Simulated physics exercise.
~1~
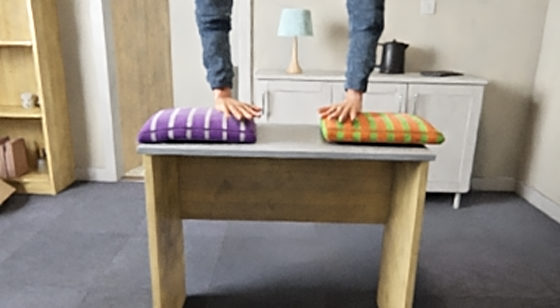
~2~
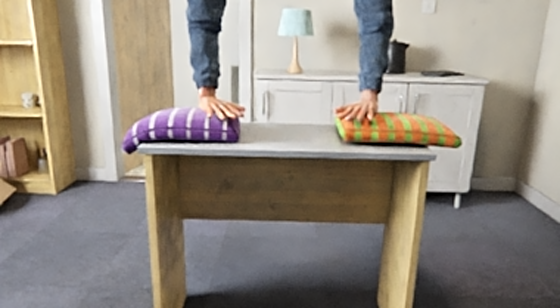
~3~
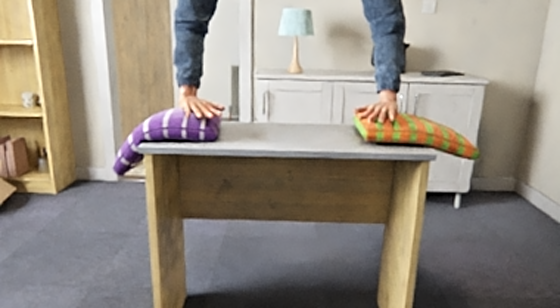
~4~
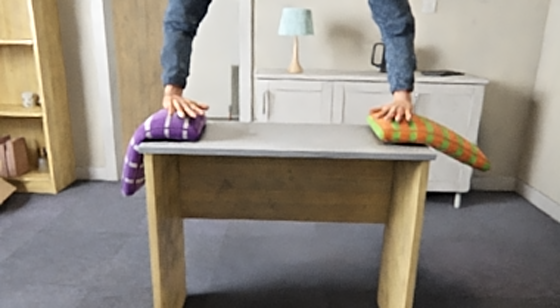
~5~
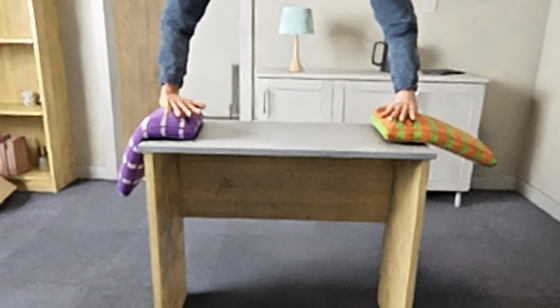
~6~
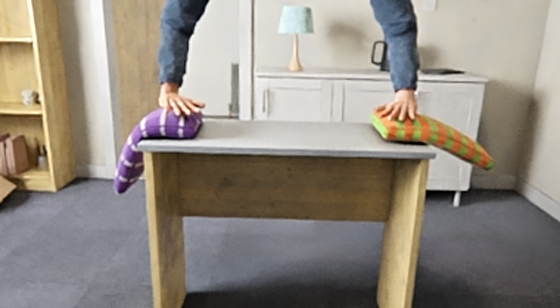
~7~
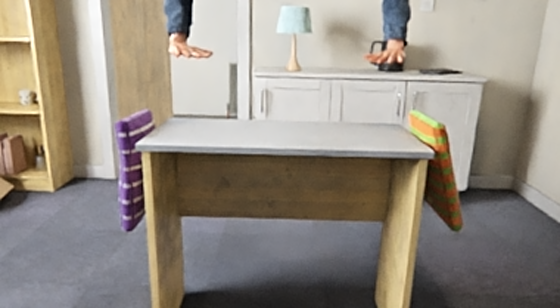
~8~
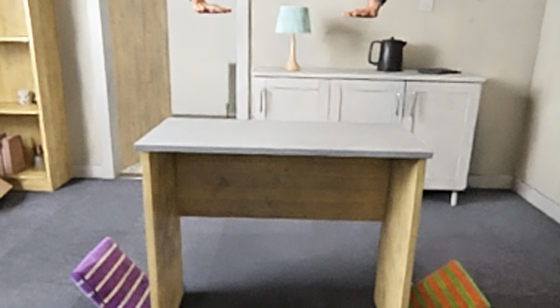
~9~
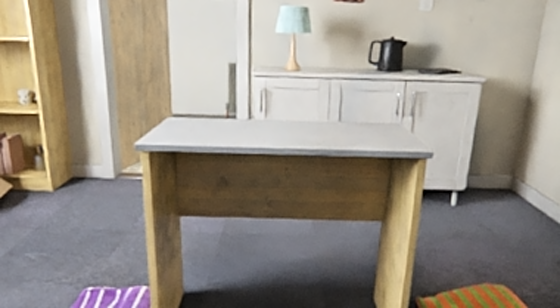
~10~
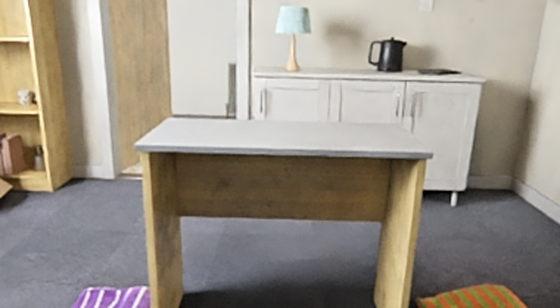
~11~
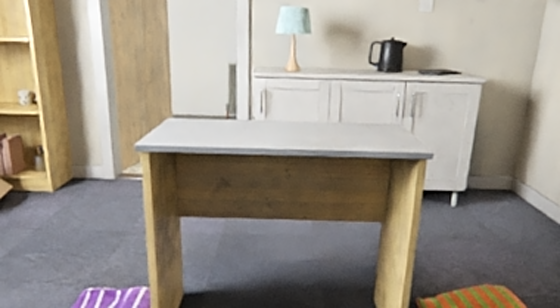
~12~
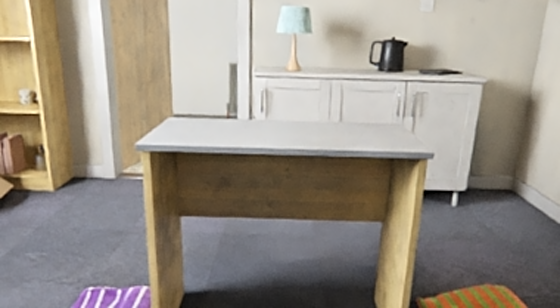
Purple and orange striped pillows being pushed by two hands to opposite table ends, then falling and landing on the floor.
